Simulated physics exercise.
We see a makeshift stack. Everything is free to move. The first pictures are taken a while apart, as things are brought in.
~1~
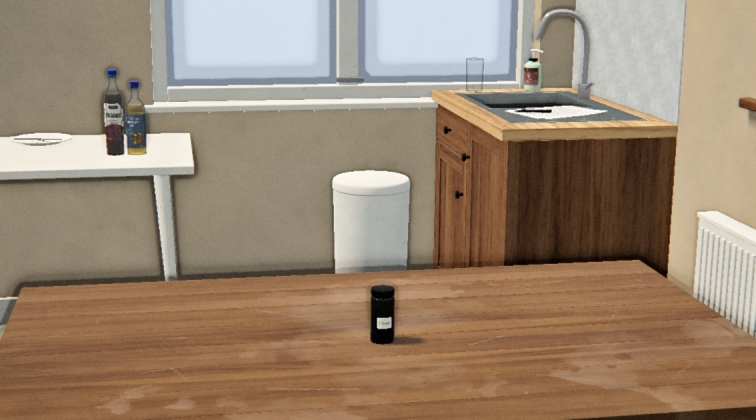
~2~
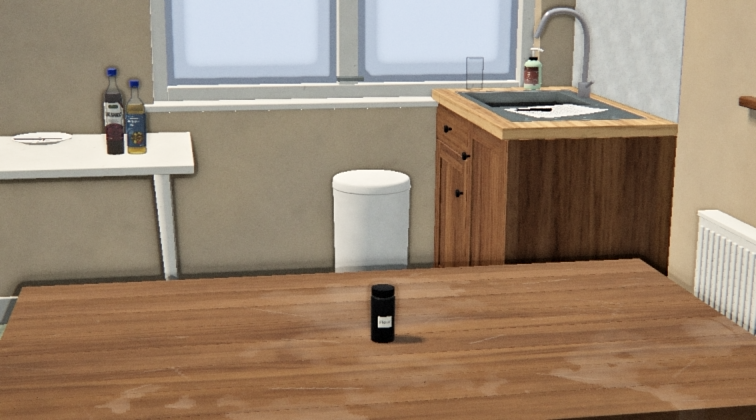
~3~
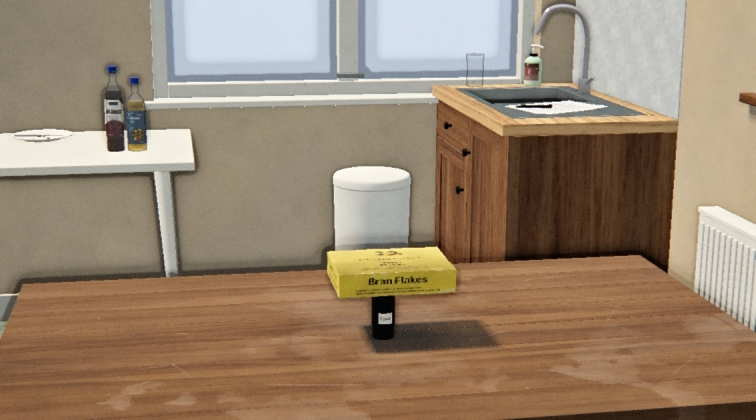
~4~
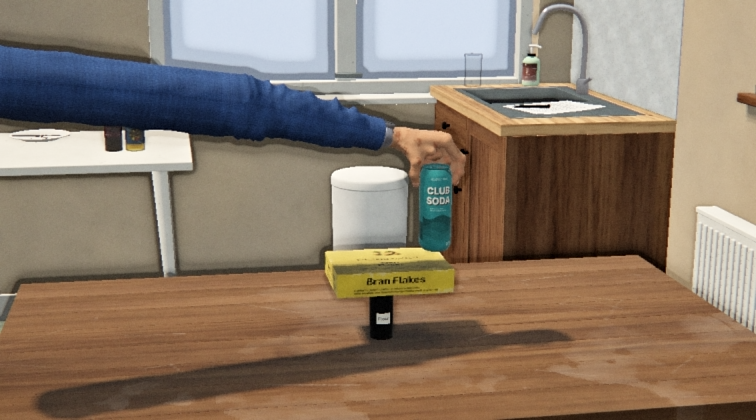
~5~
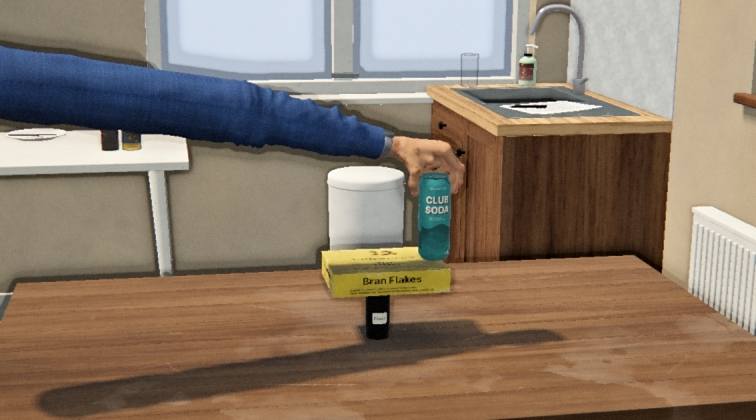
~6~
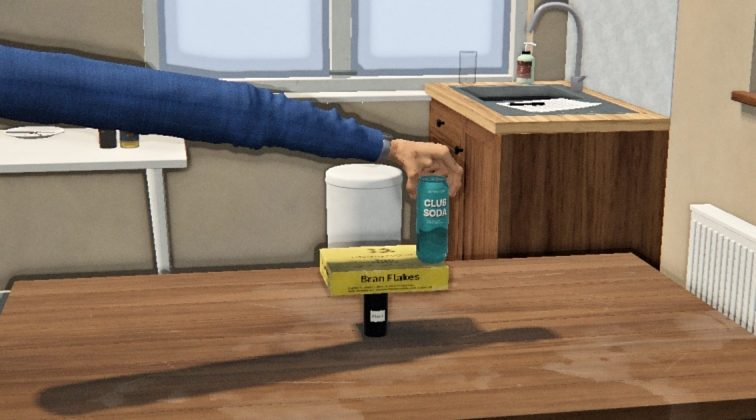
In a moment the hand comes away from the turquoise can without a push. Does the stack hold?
In the end the stack gives way.
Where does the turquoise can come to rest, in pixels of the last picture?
At about (505, 327).
Then, 0.30 s past the last view, turquoise can now fallen; yellow packet rocked 26° from its first pose.
Then, 0.40 s past the last view, yellow packet rocked 61° from its first pose.
Then, 0.60 s past the last view, yellow packet on its side.
Then, 1.00 s past the last view, yellow packet now fallen.
Finally, fallen, turquoise can and yellow packet; black shaker still in place. Final places as the last picture's camera would see them, turquoise can near (505, 327). The stack loses its balance.
